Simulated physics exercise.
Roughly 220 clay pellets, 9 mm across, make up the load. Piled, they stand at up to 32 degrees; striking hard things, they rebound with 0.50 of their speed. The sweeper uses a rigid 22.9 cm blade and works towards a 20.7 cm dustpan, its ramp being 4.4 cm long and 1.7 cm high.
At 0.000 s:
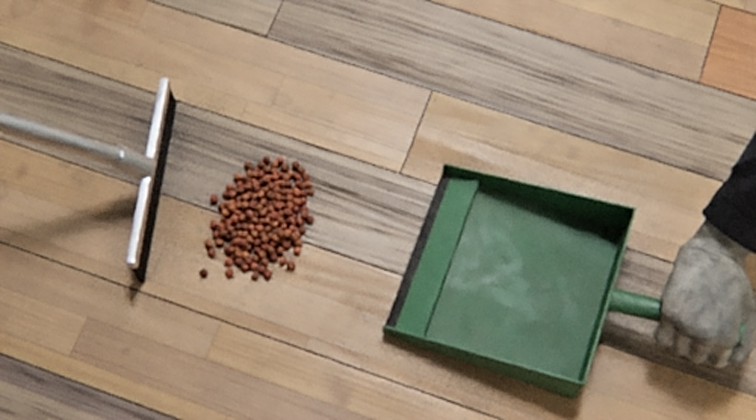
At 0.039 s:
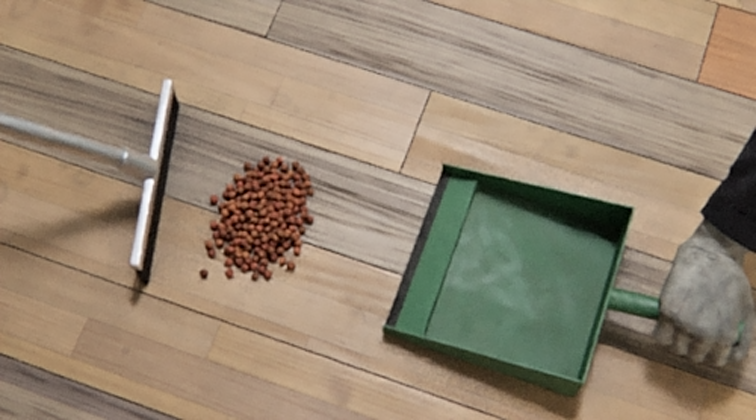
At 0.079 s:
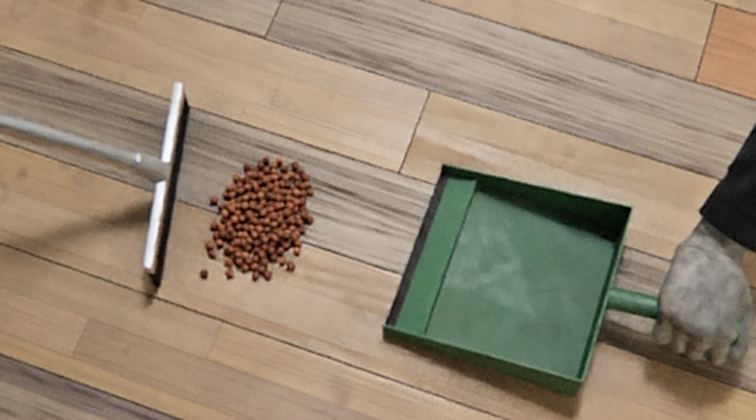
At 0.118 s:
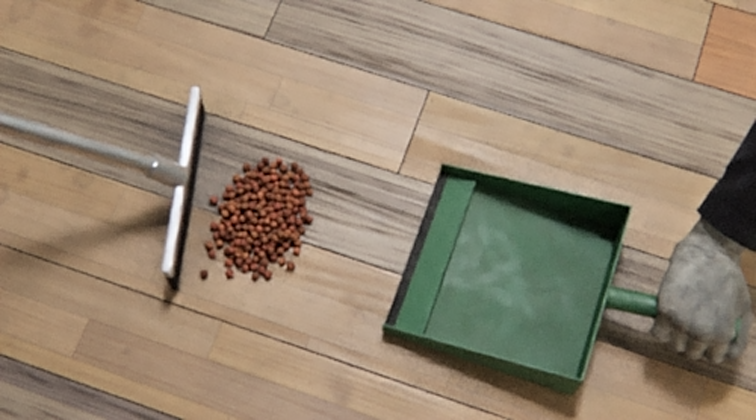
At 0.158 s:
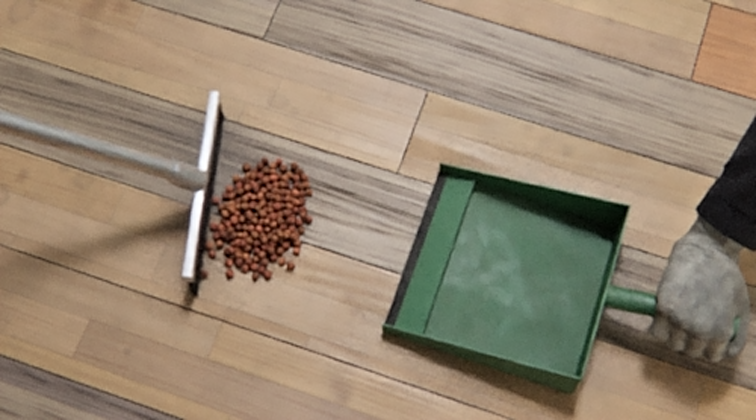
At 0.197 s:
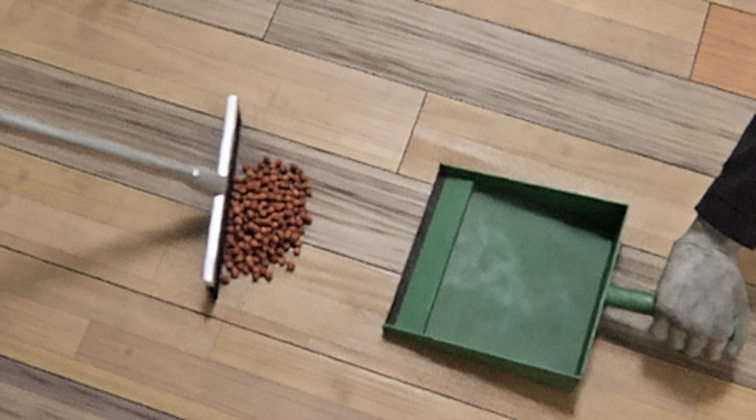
On a wood-plank floor, a squeegee-like blade slides right into a pile of reddish-brown pellets.
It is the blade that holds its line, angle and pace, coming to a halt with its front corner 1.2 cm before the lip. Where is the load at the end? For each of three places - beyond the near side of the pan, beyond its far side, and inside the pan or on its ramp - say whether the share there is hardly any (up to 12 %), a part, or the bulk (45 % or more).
Near side: Hardly any, far side: Hardly any, pan: A part.
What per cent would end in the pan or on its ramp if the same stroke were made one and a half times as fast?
Then roughly 30 per cent.
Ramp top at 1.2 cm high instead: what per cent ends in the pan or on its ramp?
Estimate: About 30 in a hundred.
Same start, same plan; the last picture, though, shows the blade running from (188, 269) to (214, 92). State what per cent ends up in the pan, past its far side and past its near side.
Pan 25; far 10; near 0.
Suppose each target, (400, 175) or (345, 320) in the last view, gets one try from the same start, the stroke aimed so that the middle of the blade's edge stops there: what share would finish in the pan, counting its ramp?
Some 25 in a hundred and 5 in a hundred.
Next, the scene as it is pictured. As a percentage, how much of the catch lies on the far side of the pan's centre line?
Something like 30 per cent of the catch.
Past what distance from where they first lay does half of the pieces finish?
Somewhere around 18 centimetres.
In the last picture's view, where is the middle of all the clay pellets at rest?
Somewhere around (407, 237) in the final frame.
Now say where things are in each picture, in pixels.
In the first frame, blade from (133, 264) to (166, 86), moved 0.0 cm, 0 of the pieces shifted so far; middle of the pieces at (265, 212); pan at (522, 286).
In the second frame, blade from (137, 265) to (169, 87), moved 0.4 cm, 0 of the pieces shifted so far; middle of the pieces at (265, 212).
In the third frame, blade from (149, 268) to (180, 91), moved 1.8 cm, 0 of the pieces shifted so far; middle of the pieces at (265, 212).
In the fourth frame, blade from (168, 273) to (197, 95), moved 3.9 cm, 0 of the pieces shifted so far; middle of the pieces at (264, 213).
In the fifth frame, blade from (189, 277) to (215, 99), moved 6.2 cm, 0 of the pieces shifted so far; middle of the pieces at (264, 213).
In the sixth frame, blade from (209, 281) to (234, 103), moved 8.5 cm, 69 of the pieces shifted so far; middle of the pieces at (266, 213); pan at (519, 283). Its pace works out near 0.58 m/s, heading 7 degrees away from the viewer's side.
After 0.36 s, middle of the blade 13 cm from the lip; 0 % over the lip, far side 0 %, near side 0 %.
Then, at 0.47 s, middle of the blade 7 cm from the lip; 0 % over the lip, far side 5 %, near side 0 %.
After 0.71 s, middle of the blade 4 cm from the lip; 25 % over the lip, far side 5 %, near side 0 %.
At rest (1.0 s), near side 0 %, far side 5 %, pan 25 %, in front of the lip or behind the blade 70 %.
